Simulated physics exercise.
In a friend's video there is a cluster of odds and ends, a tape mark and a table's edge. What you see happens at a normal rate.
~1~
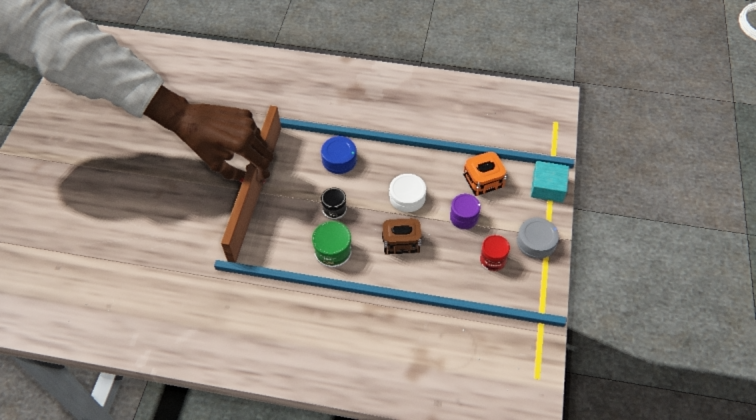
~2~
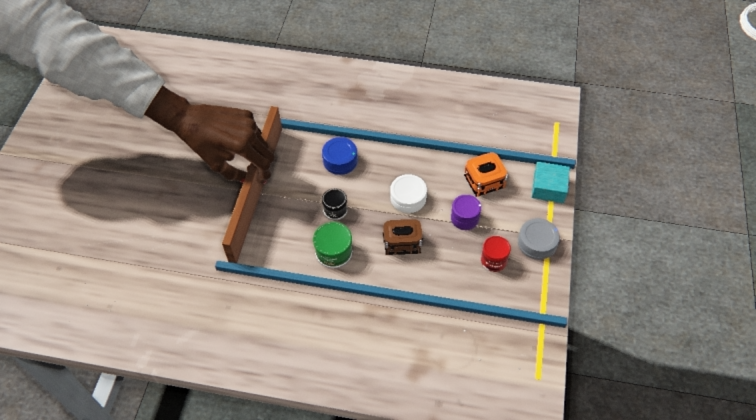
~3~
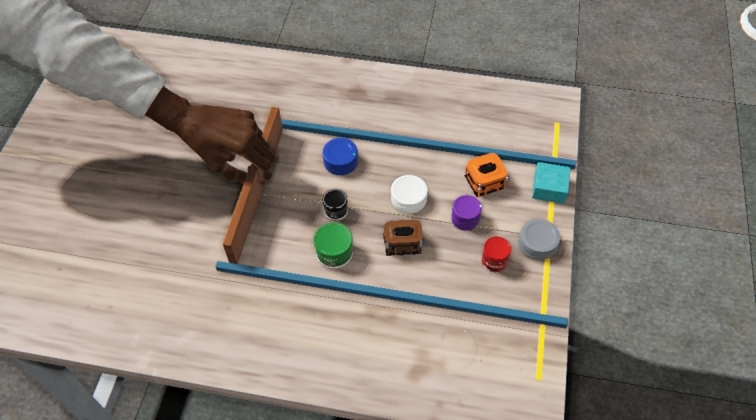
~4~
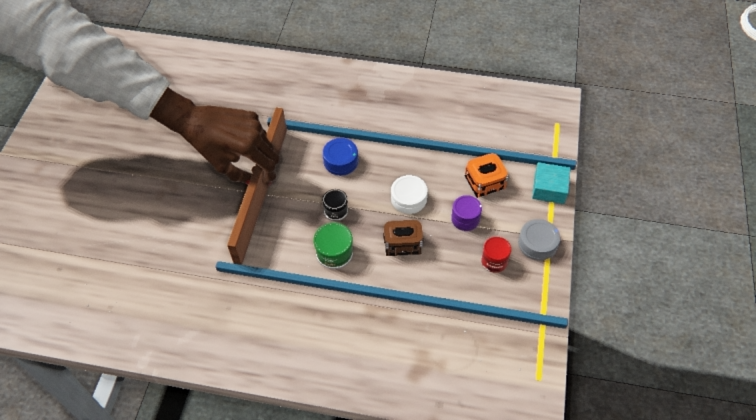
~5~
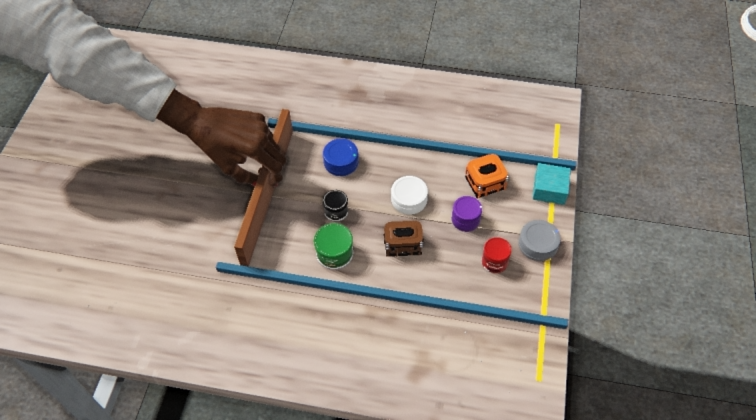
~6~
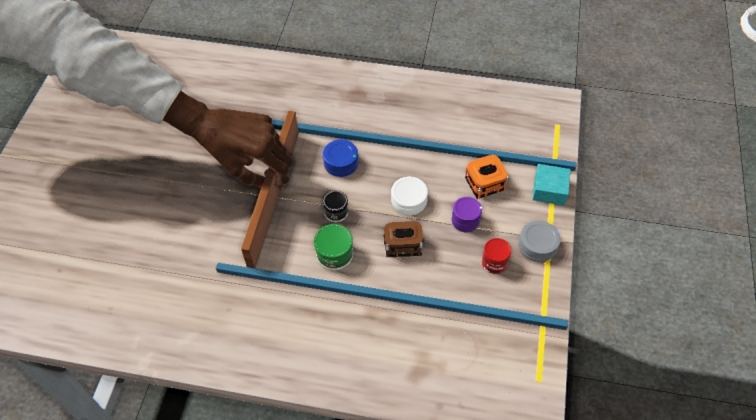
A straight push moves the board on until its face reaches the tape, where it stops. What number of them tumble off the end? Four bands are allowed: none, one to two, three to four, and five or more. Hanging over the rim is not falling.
The answer is five or more.
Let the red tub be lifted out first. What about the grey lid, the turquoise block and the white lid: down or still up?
Grey lid - gone; turquoise block - gone; white lid - safe.
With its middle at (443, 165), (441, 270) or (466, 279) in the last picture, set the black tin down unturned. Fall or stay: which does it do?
Try one it goes off the edge; try two it goes off the edge; try three it goes off the edge.
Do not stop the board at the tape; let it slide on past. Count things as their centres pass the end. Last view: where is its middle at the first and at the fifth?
At the first moment about (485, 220), at the next about (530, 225).
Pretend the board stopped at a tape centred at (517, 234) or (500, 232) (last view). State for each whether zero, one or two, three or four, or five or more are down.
One to two; one to two.
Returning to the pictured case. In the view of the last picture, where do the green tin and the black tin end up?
The green tin settles near (567, 291); as for the black tin, near (563, 244).
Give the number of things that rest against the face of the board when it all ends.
Contact count: 4.
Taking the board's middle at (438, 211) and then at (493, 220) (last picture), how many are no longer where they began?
Tally: First 7; then 10.
Soon after, none off yet; turquoise block at rest near (552, 185); grey lid at rest near (539, 241); red tub at rest near (496, 256).
After that, none off yet; turquoise block moving near (556, 186); grey lid at rest near (539, 241); red tub displaced about its own width near (512, 262).
In the end, the number that fall off is five or more; gone, brown case, purple lid, orange case, red tub, grey lid and turquoise block.
